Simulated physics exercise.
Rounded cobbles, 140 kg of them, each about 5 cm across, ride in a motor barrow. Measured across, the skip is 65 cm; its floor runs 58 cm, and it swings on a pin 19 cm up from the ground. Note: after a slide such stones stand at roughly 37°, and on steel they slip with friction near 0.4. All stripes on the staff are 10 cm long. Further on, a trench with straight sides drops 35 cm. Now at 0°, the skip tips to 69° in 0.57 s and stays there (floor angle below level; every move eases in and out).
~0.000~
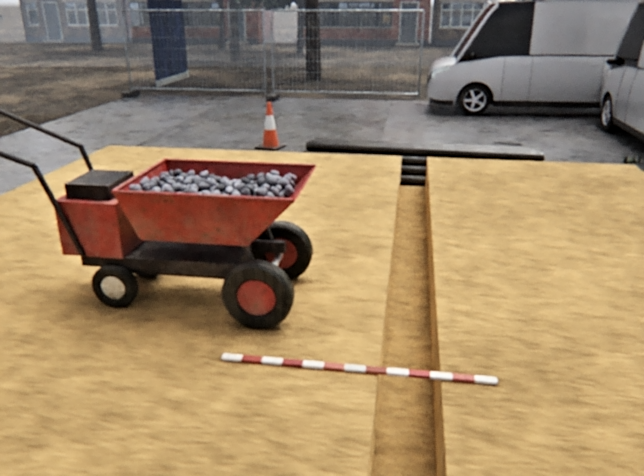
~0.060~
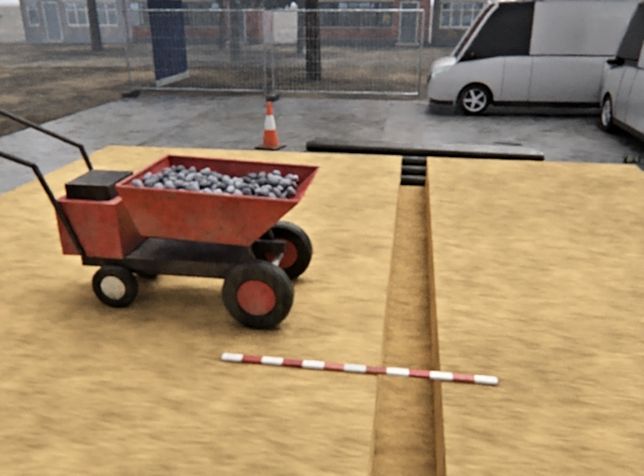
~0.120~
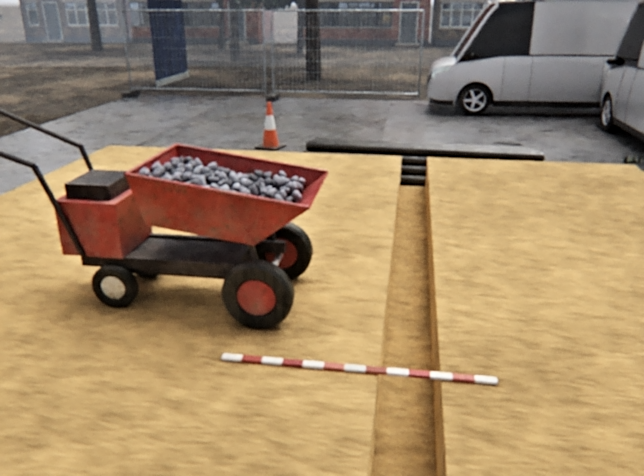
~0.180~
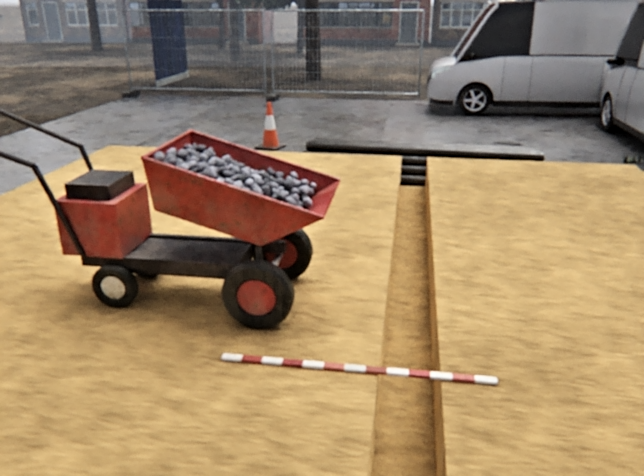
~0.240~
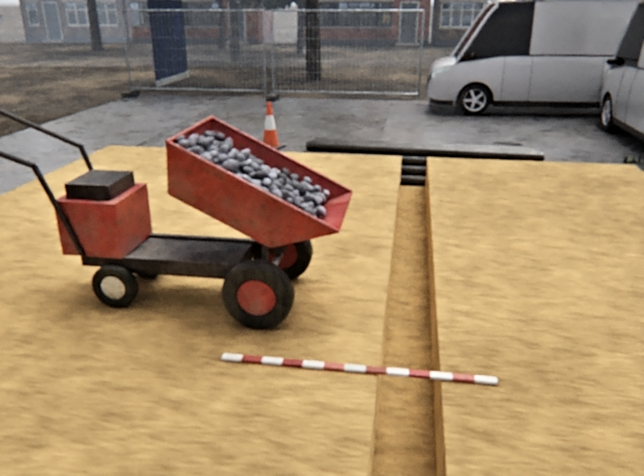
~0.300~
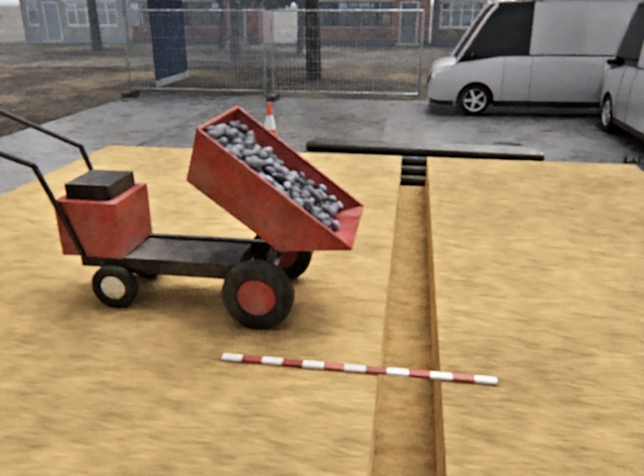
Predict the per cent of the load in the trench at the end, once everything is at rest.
Near 73 per cent.
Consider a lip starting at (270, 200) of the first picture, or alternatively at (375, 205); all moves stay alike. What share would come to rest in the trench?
First spot about 80, second spot about 5 per cent.
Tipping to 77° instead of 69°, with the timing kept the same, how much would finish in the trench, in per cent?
It would be close to 75 percent.
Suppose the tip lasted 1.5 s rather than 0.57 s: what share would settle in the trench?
Probably about 95 in a hundred.
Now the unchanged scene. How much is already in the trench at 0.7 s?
At that moment: Approx. 25 %.
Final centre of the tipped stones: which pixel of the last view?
The stones end up centred near (419, 345).
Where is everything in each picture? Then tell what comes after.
In the first picture, the skip is at 0°, its lip at (294, 201); the top of the load is at (219, 180).
In the second picture, the skip is at 2°, its lip at (298, 202); the top of the load is at (194, 177); the stones move at 0.5 m/s on average.
In the third picture, lip at (309, 208), floor tilted 8°, highest stones at (186, 168); the stones move at 1.1 m/s on average.
In the fourth picture, the skip is at 16°, its lip at (323, 218); the top of the load is at (193, 153); the stones move at 1.5 m/s on average.
In the fifth picture, the skip is at 26°, its lip at (339, 232); the top of the load is at (212, 141); the stones move at 1.7 m/s on average.
In the sixth picture, lip at (352, 249), floor tilted 37°, highest stones at (232, 131); the stones move at 1.8 m/s on average.
After 0.4 s the floor is at 59°; 100 % in the skip; the foremost stones are at (360, 257).
After 0.7 s the floor is at 69°; 71 % in the skip, 2 % short of the trench, 27 % in the trench; the foremost stones are at (434, 322).
After 1.0 s the floor is at 69°; 8 % in the skip, 1 % short of the trench, 63 % in the trench, 27 % past the trench; the foremost stones are at (584, 320).
After 3.0 s the floor is at 69°; 0 % in the skip, 73 % in the trench, 27 % past the trench; the foremost stones are past the picture's edge.
